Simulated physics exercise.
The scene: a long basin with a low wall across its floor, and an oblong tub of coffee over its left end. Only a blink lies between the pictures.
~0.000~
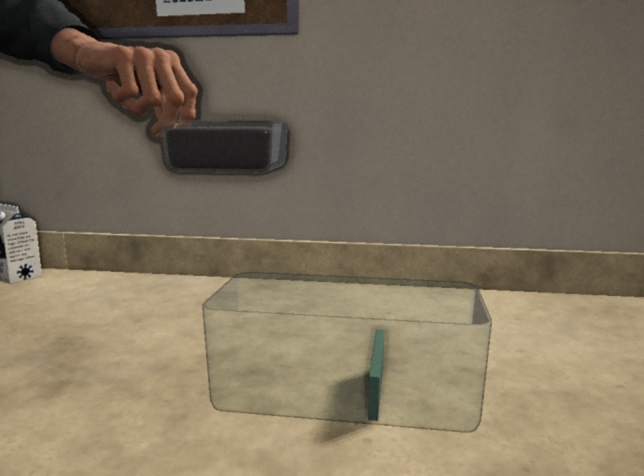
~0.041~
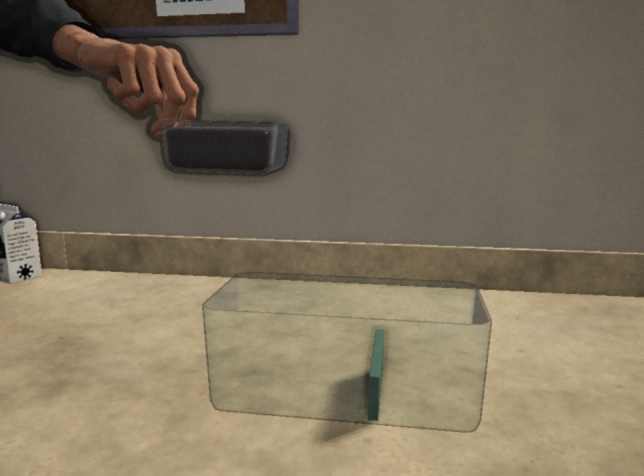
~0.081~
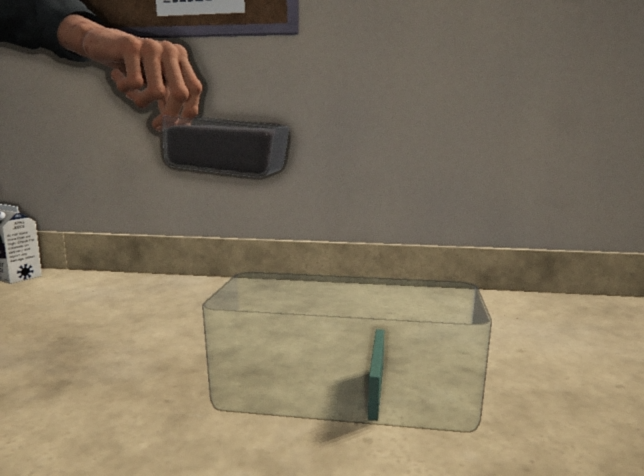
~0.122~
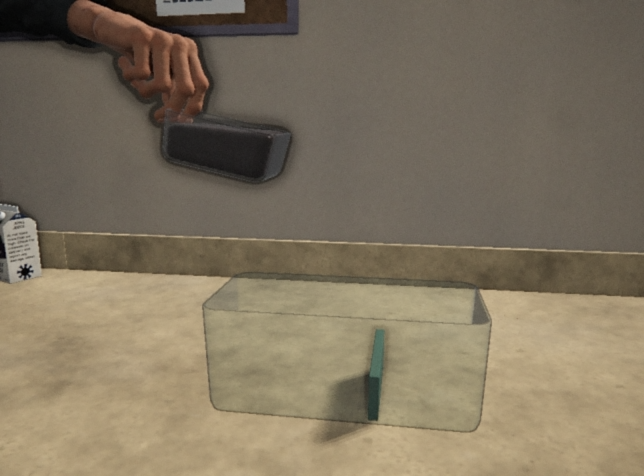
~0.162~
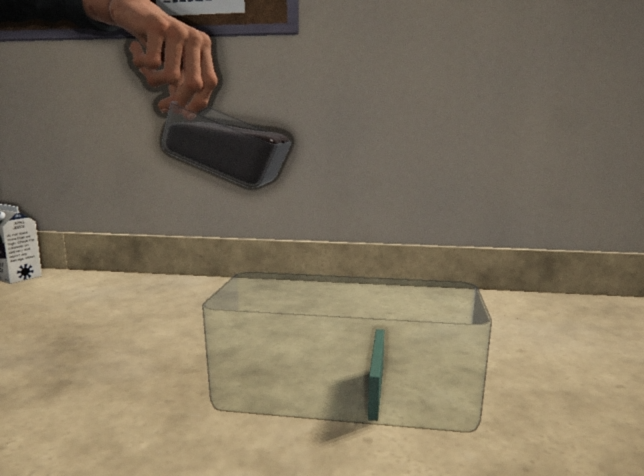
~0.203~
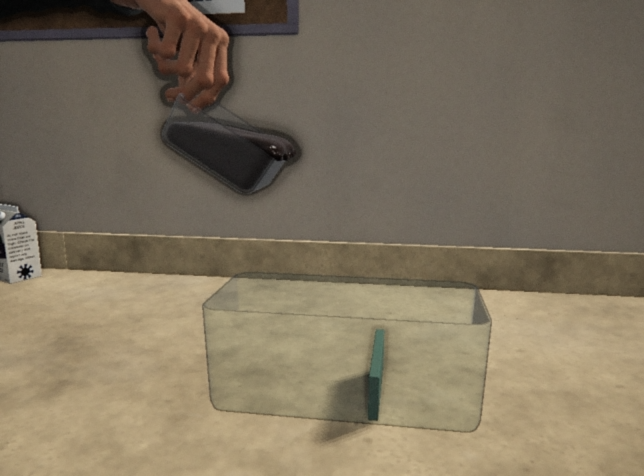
A hand tilting a small dark oblong tub steadily down to the right above a clear basin with a low green wall inside.
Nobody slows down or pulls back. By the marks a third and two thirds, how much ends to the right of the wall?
It comes to less than a third.
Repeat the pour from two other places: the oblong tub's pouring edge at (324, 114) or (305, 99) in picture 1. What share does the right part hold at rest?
Near 55 % and 25 %.
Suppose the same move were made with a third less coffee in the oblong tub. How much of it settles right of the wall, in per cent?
Some 5 per cent.
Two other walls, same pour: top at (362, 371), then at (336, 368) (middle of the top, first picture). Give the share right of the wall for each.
Near 20 % and 60 %.
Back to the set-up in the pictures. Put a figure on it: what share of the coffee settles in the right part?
Roughly 5 in a hundred.
A moment on, the oblong tub is tipped on its side and 15 per cent is still to pour, 23 is left of the wall and 0 right of it.
Next, the oblong tub is tipped on its side and 3 per cent is still to pour, 87 is left of the wall and 1 right of it.
Then the oblong tub is tipped on its side and 1 per cent is still to pour, 89 is left of the wall and 4 right of it.
Later the oblong tub is tipped on its side and 0 per cent is still to pour, 92 is left of the wall and 5 right of it.
In the end 92 per cent lies left of the wall, 5 right of it and 3 outside.
